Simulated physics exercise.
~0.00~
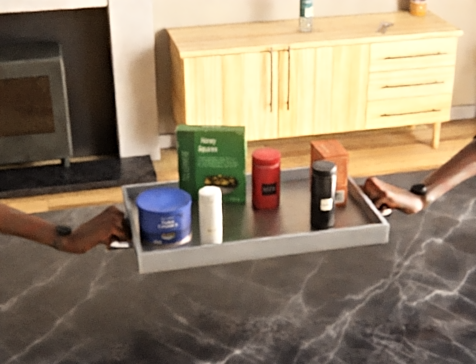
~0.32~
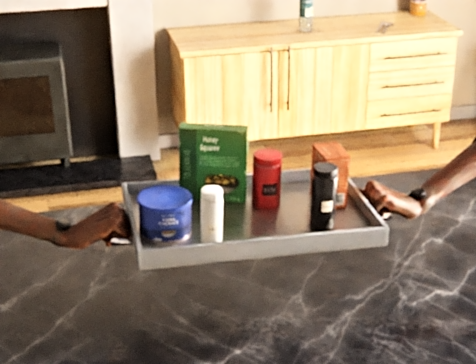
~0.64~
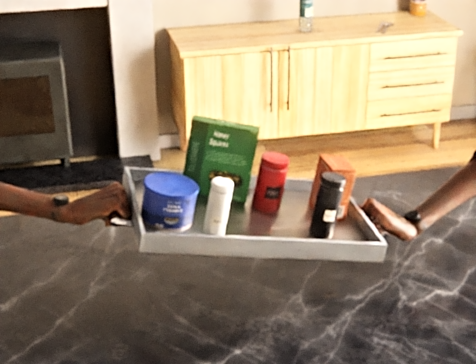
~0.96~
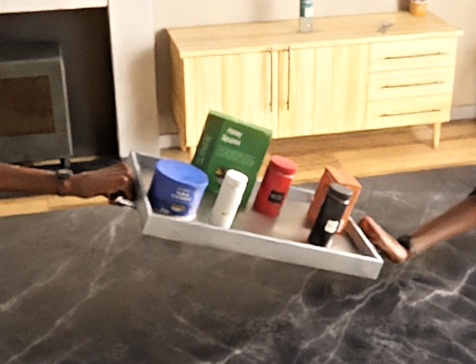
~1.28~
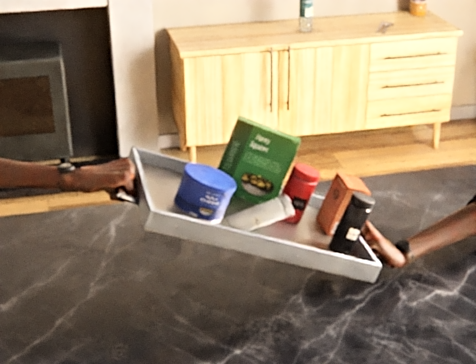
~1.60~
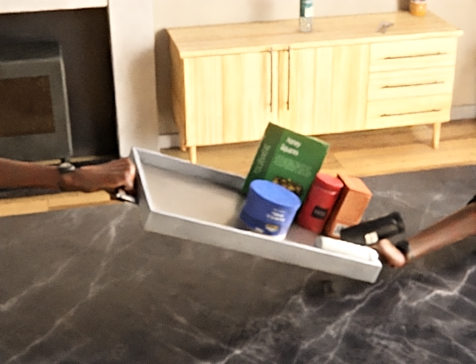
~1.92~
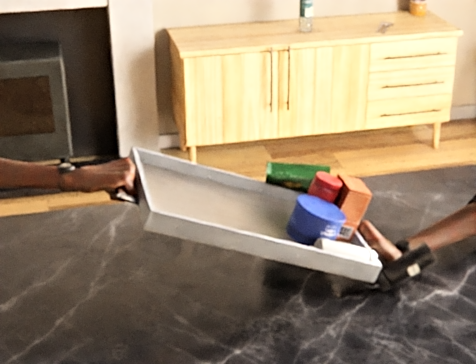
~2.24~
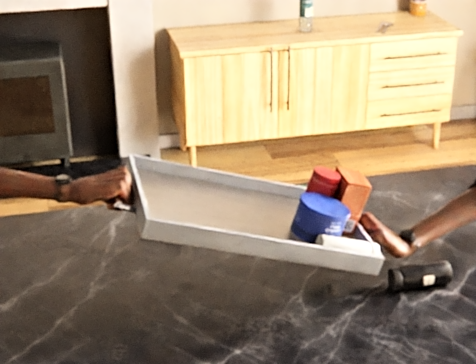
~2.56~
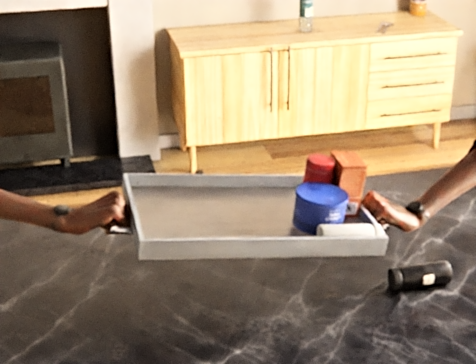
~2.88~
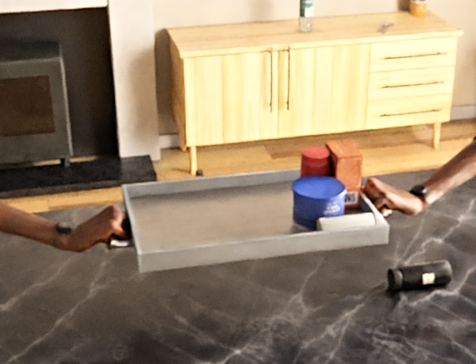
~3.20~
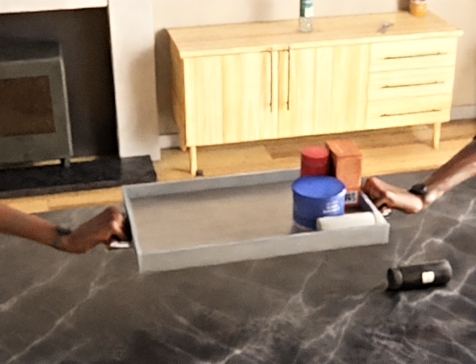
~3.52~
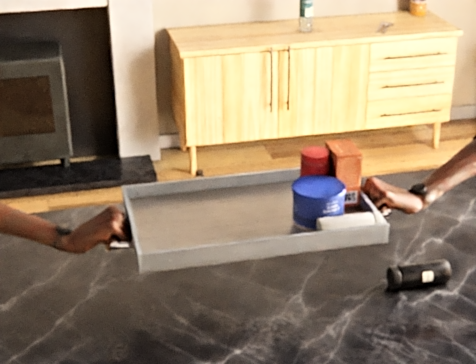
In a living room, two hands tilting a tray rightward, items sliding, black shaker and green packet falling off, then levelling it.
